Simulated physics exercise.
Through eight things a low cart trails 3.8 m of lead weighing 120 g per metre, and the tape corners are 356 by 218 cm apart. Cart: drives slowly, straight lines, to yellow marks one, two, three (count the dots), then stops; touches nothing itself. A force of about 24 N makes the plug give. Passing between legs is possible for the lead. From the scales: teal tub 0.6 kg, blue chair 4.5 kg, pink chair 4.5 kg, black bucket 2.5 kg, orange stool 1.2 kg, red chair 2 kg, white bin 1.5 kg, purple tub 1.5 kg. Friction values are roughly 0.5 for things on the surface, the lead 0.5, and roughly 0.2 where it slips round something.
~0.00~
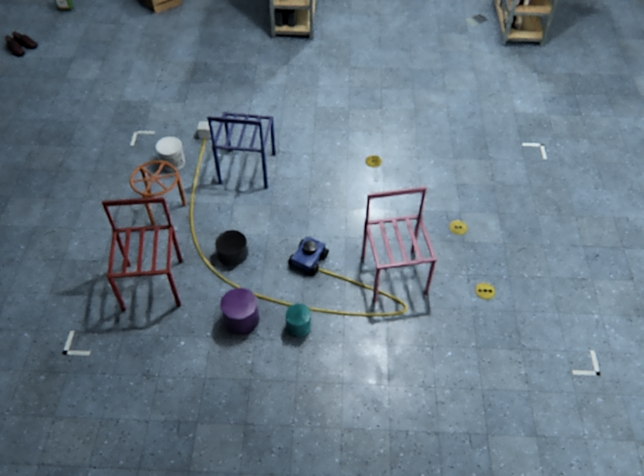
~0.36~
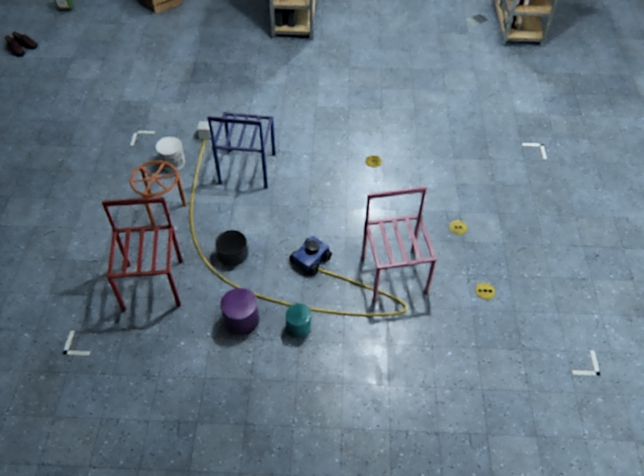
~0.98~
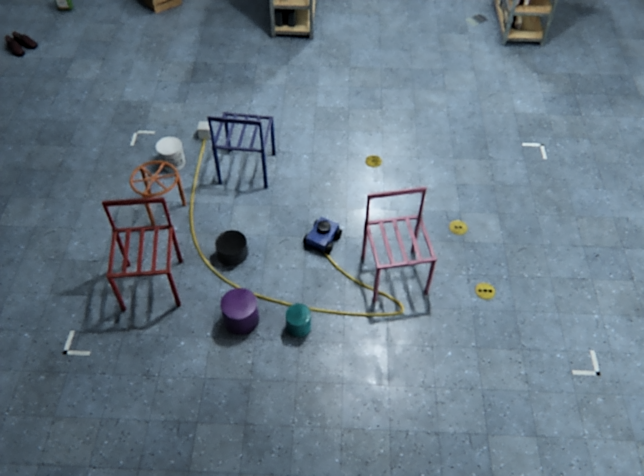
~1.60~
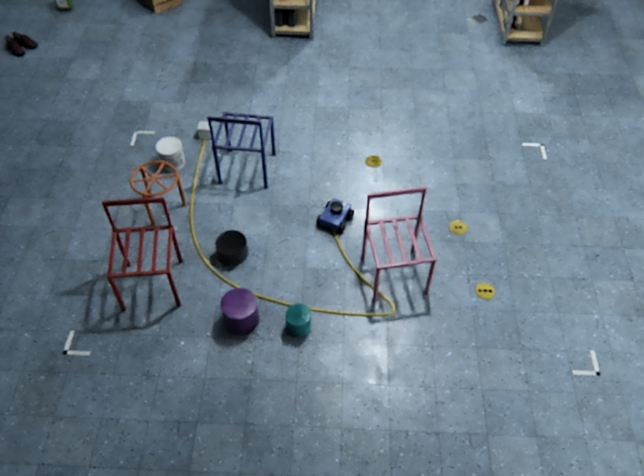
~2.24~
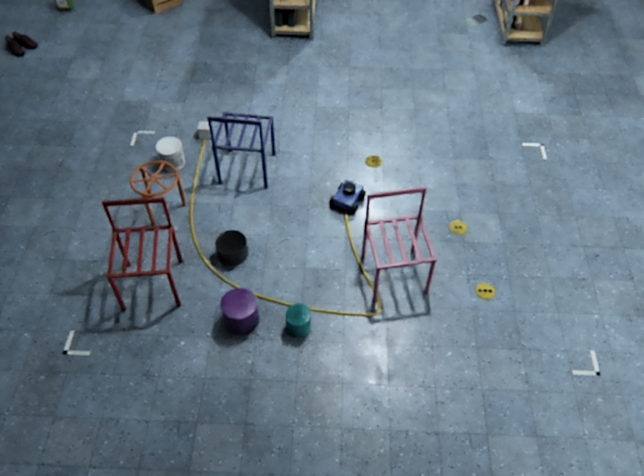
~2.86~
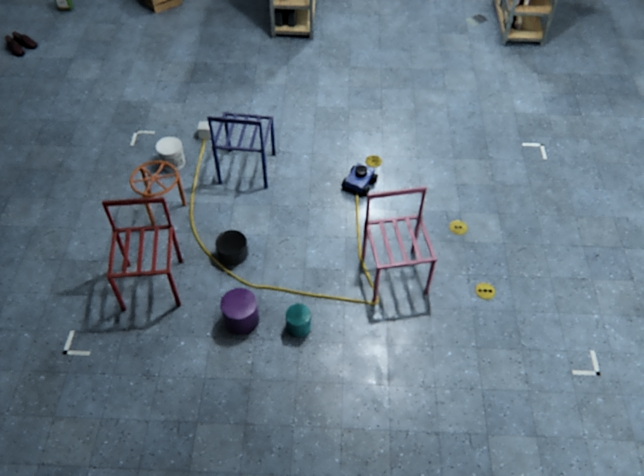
In this clip, a small blue cart trailing a yellow lead turns and drives slowly up and right between chairs to beside a yellow floor marker, while the lead's slack draws in against a leg of the motionless pink chair.
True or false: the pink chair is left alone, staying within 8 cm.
True.
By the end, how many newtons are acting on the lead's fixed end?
About 6 N.
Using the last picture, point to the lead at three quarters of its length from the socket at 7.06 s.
(361, 251), approximately.
By 4.3 s, cart at (387, 170), lead slack at the fixed end; pink chair 5 cm off its start.
By 5.7 s, cart at (430, 204), lead slack at the fixed end; pink chair 5 cm off its start.
By 7.1 s, cart at (466, 246), lead slack at the fixed end; pink chair 5 cm off its start at (395, 235).
By 8.5 s, cart at (481, 287), 6 N at the fixed end; pink chair 3 cm off its start.
By 8.9 s, cart at (481, 287), 6 N at the fixed end; pink chair 3 cm off its start at (396, 238).
